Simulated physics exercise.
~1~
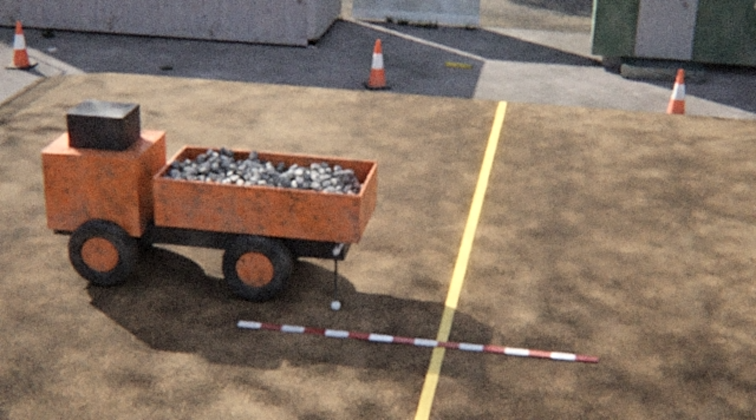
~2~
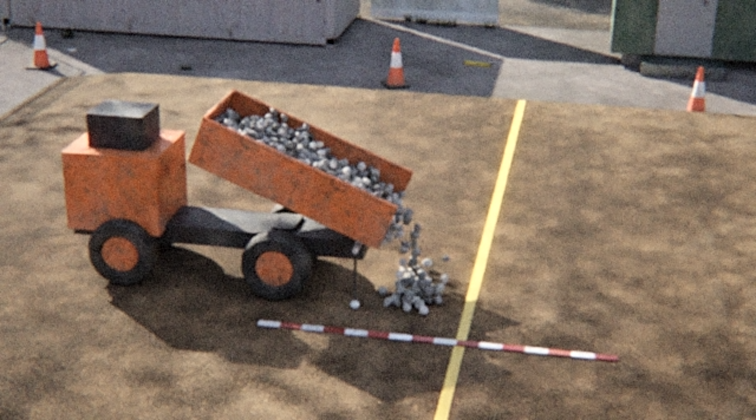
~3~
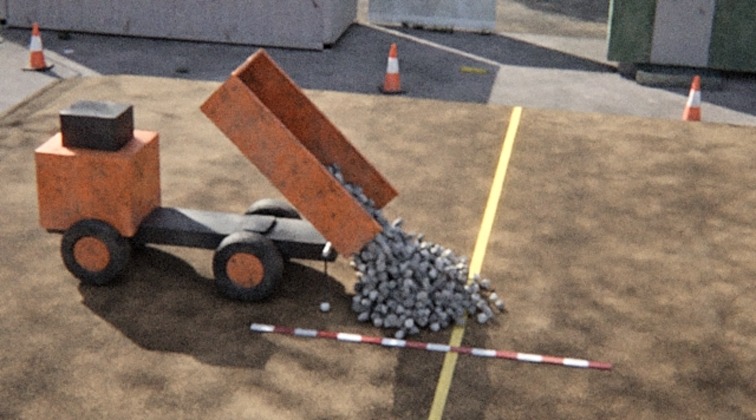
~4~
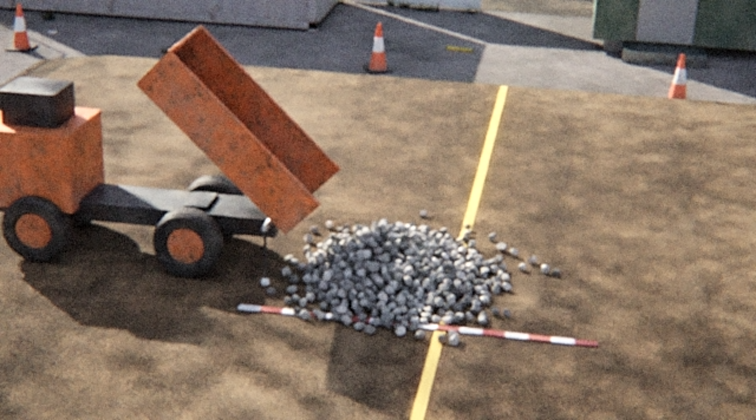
On a dirt yard, an orange truck tips out grey stones and pulls left, leaving a heap partly across the yellow line.
